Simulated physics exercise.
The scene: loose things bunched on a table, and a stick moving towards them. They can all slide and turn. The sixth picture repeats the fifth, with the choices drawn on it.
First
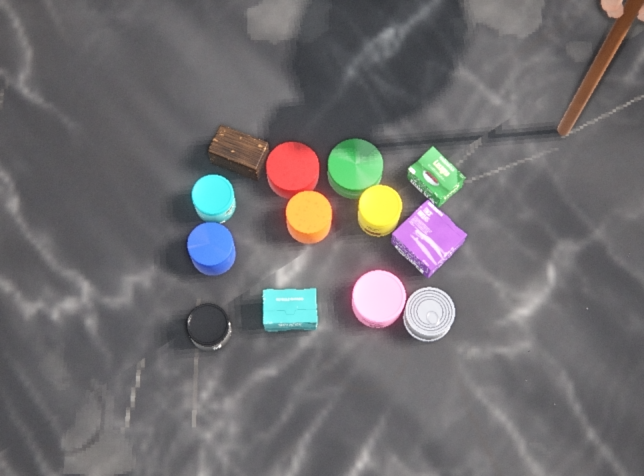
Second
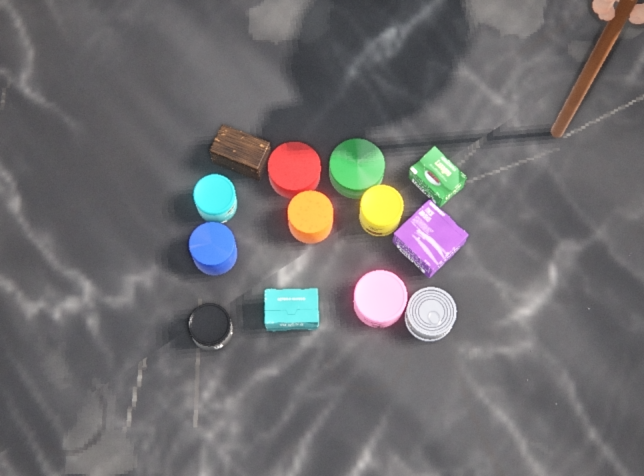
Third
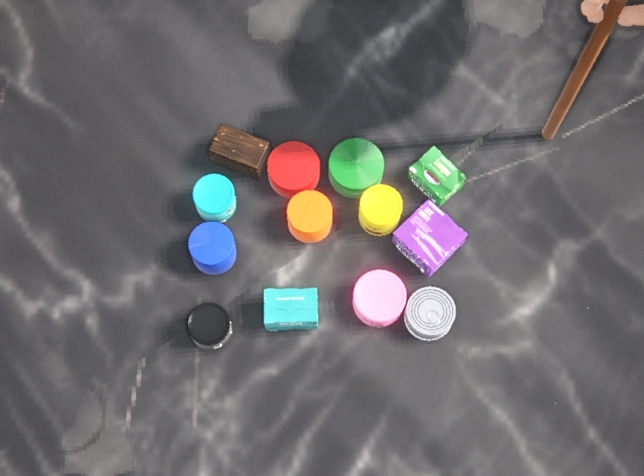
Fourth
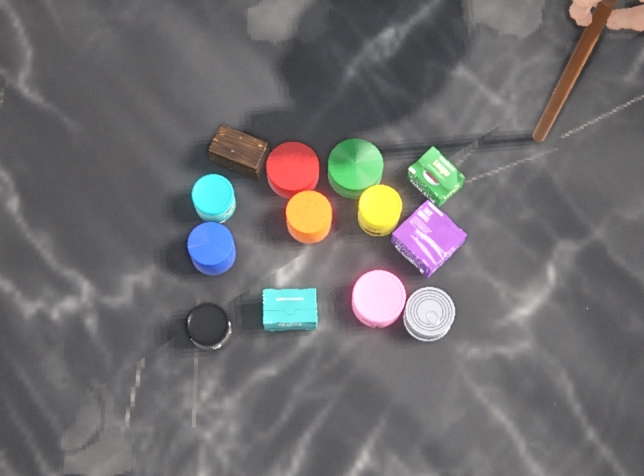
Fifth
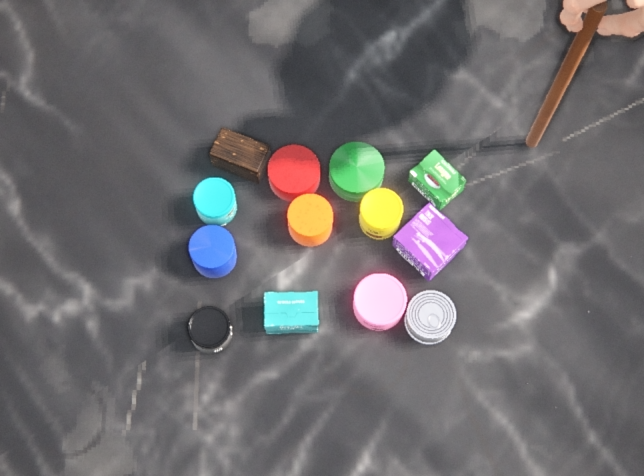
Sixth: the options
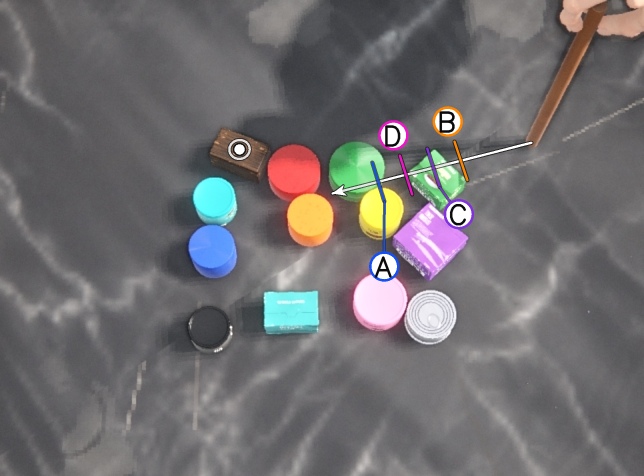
On a dark marbled table, a hand moves a brown stick left beside colourful objects.
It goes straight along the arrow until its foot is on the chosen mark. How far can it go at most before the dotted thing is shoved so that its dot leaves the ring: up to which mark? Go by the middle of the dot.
Stop at A.
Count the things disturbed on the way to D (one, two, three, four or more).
In all, one.
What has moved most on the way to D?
It is the green packet.
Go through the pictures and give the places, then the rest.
The first frame shows yellow jar (379, 211); orange pot (309, 218); red pot (292, 171).
The second frame shows red pot (294, 171); green packet (437, 177).
The third frame shows purple box (429, 239); blue tin (213, 248).
The fourth frame shows turquoise tub (215, 200); green tin (355, 169).
The fifth frame shows black block (241, 156); pink jar (380, 303); grey tin (430, 318).
On the marked copy, A at (378, 181); B at (461, 161); C at (433, 167); D at (406, 175); the arrow from (531, 143) to (332, 193); the white dot at (240, 150).
Following A. Soon after the start, foot of the stick (477, 157).
Later, foot of the stick (421, 171); green packet (425, 190).
In the end, foot of the stick (378, 182); green packet (420, 192); green tin (346, 172); the dot is still in its ring.
As for the rest, B keeps the dot in but is short; C keeps the dot in but is short; D keeps the dot in but is short.
